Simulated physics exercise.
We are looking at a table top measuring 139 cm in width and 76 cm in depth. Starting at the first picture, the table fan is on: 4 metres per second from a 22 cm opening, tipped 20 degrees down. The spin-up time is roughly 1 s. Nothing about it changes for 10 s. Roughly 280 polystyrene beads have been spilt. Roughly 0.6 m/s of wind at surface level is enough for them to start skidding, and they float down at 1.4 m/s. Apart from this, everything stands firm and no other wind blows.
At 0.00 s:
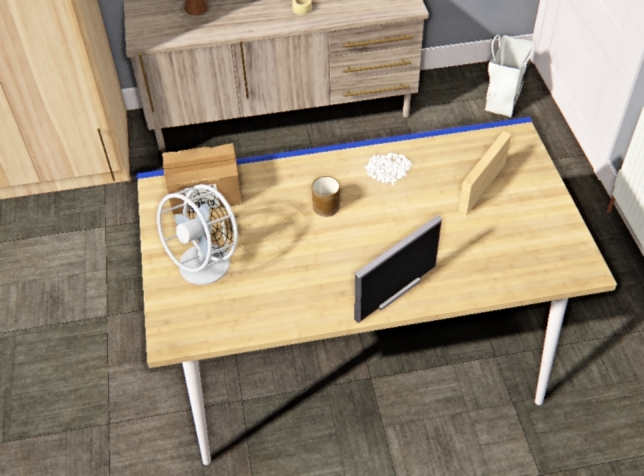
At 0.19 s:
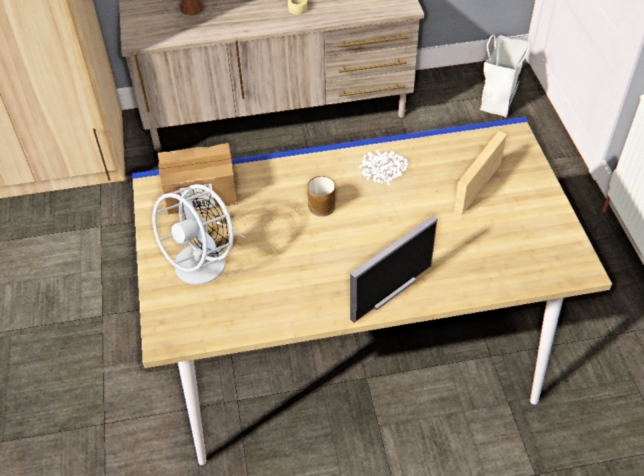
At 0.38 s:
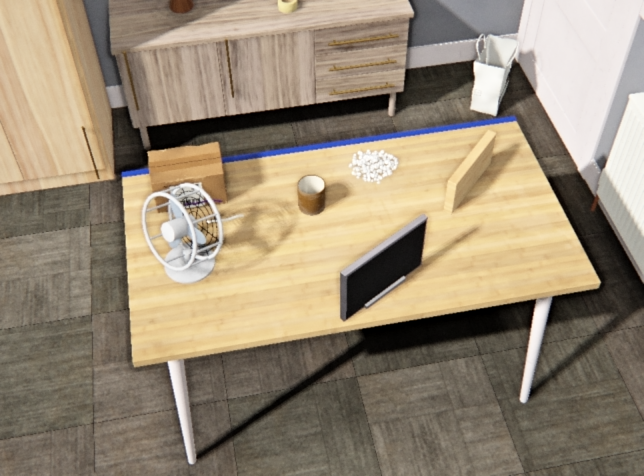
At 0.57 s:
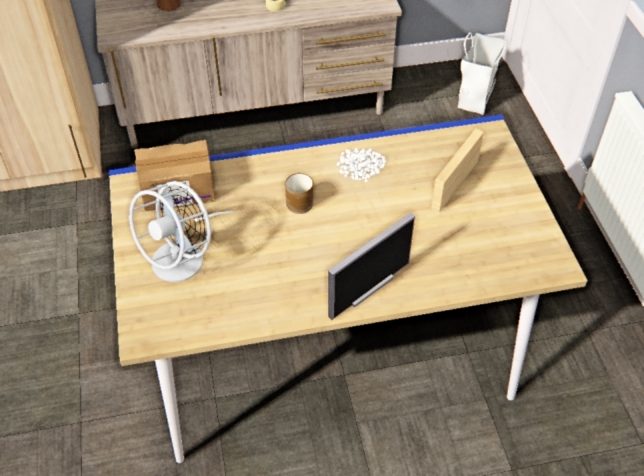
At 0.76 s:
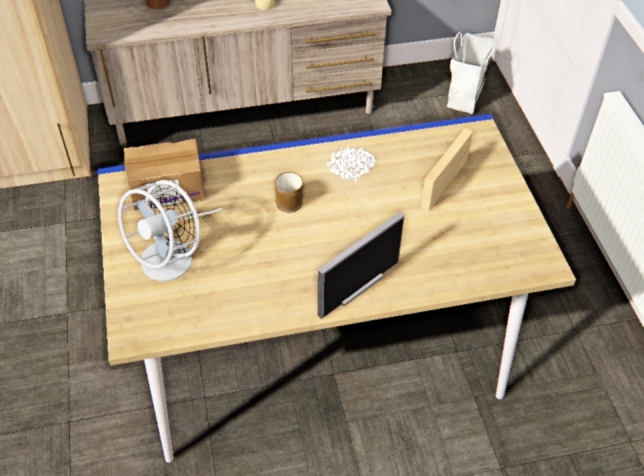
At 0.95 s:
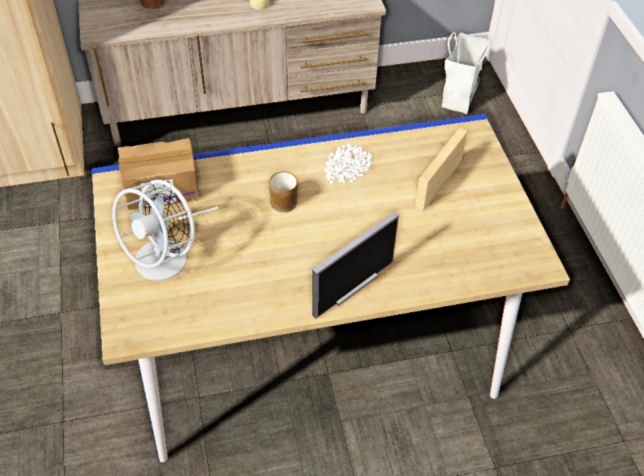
A pale wooden table with a blue far edge stands on dark grey carpet tiles, seen from above in a room with a wooden sideboard behind. On it are a white fan at left before a brown box, a brown mug, a pile of white beads, an upright board and a dark screen. The view drifts slightly right while the beads barely stir, then loosen a little.
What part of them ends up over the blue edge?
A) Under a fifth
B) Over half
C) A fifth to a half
(B) Over half.
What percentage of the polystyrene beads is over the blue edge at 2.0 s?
I'd say near 80 per cent by then.
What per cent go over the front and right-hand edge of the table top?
Roughly 0 % front, roughly 3 % right-hand.
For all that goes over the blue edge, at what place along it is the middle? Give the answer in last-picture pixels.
The middle crossing sits close to (374, 130) in the last picture.
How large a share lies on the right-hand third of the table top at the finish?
I'd estimate around 0 per cent.
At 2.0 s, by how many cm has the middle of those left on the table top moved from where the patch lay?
Measured offset: Approx. 5 cm.
After 2.0 s, 55 % are on the move or not yet settled, 82 % are over the blue edge; the middle of those still in play is near (391, 150).
After 3.2 s, 1 % are on the move or not yet settled, 97 % are over the blue edge.
After 5.5 s, 0 % are on the move or not yet settled, 97 % are over the blue edge.
After 10.0 s, at the end, 97 % are over the blue edge.
